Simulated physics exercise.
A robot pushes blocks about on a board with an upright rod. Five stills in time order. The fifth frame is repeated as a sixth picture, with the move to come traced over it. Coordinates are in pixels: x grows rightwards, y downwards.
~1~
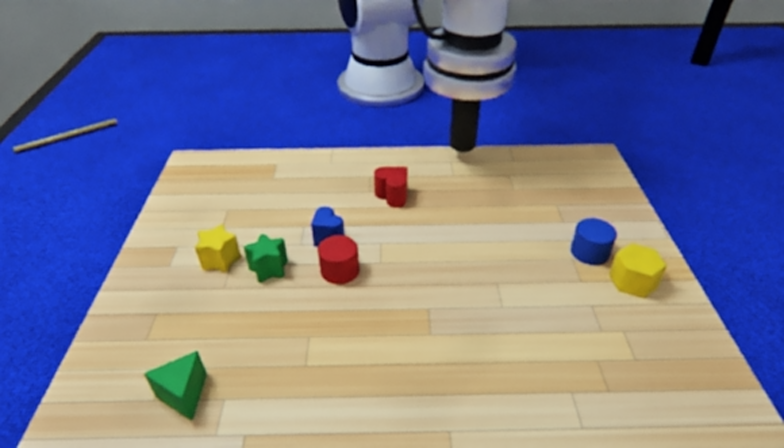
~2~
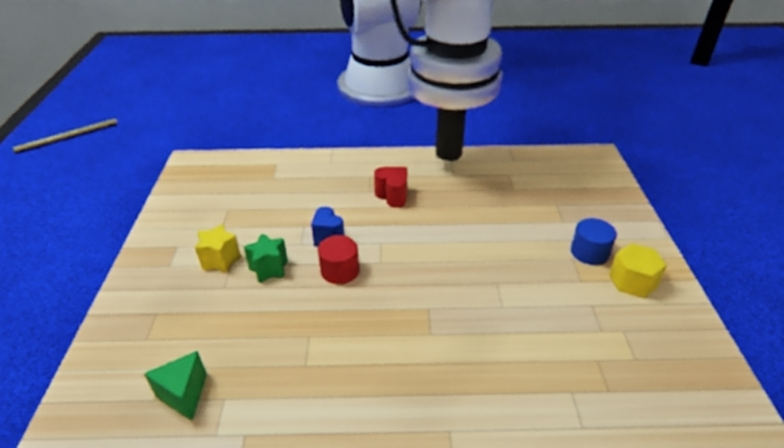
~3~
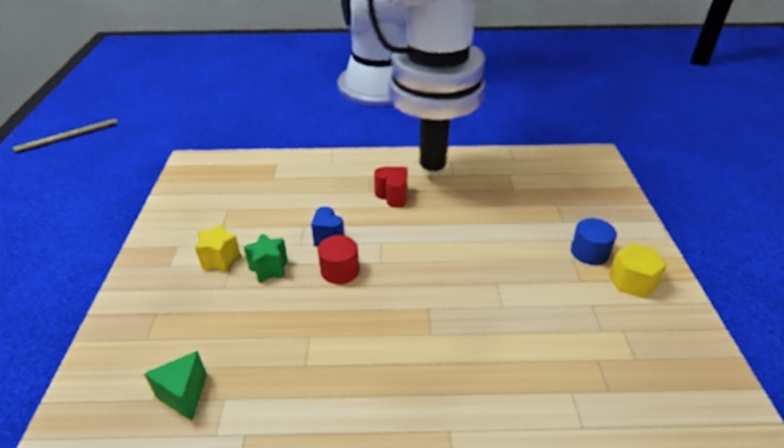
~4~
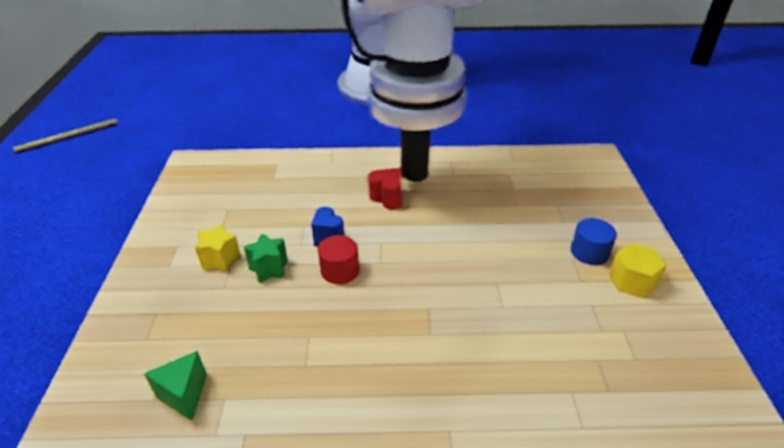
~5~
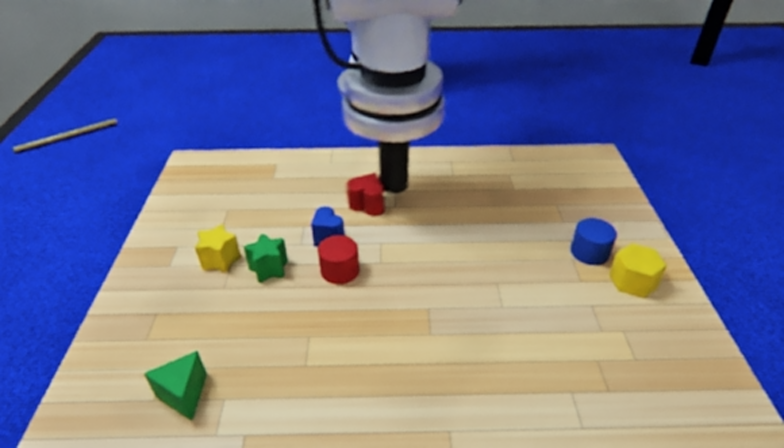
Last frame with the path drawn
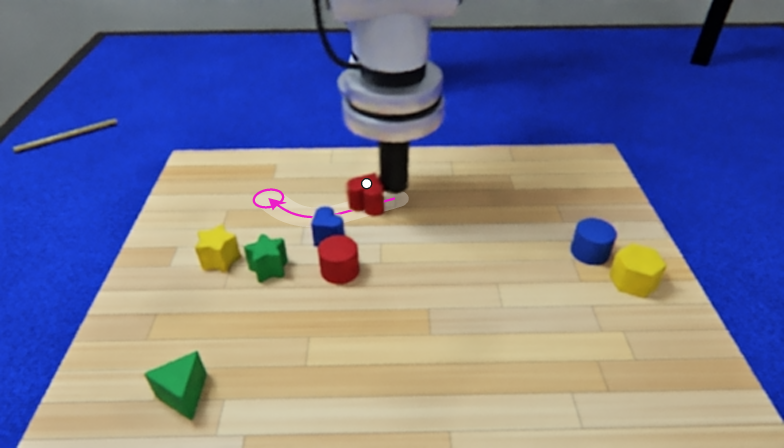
A robot arm moved its black rod left and toward the viewer across the back of a wooden board, then pushed the red heart-shaped block left toward the blue one, while the other blocks stayed still.
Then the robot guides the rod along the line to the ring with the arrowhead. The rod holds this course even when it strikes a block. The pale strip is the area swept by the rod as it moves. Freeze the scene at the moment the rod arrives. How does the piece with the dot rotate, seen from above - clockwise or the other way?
I'd predict that, seen from above, the piece with the dot rotates counter-clockwise.
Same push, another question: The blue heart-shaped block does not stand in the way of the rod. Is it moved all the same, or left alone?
Answer: Moved.
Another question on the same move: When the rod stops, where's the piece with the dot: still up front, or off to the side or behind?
Slid off.
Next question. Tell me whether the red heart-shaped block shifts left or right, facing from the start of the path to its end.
It's pushed left.
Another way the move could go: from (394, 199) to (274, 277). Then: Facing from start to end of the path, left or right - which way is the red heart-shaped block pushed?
My answer: Right.
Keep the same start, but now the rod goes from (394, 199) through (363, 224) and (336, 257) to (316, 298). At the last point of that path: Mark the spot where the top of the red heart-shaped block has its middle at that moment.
The top centre is at (331, 196).
Path on the board, from (394, 199) through (350, 211) and (302, 216) to (268, 198); the dot is on the red heart-shaped block.
The first path, step by step. One third of the way, rod (348, 199); blue heart-shaped block (324, 219), turned 10° anticlockwise; red heart-shaped block (319, 198), turned 15° anticlockwise.
Two thirds of the way, rod (299, 203); blue heart-shaped block (316, 221), turned 55° anticlockwise; red heart-shaped block (273, 207), turned 35° anticlockwise.
At the end, rod (266, 186); blue heart-shaped block (316, 221), turned 55° anticlockwise; red cylinder in place; red heart-shaped block (269, 208), turned 40° anticlockwise.
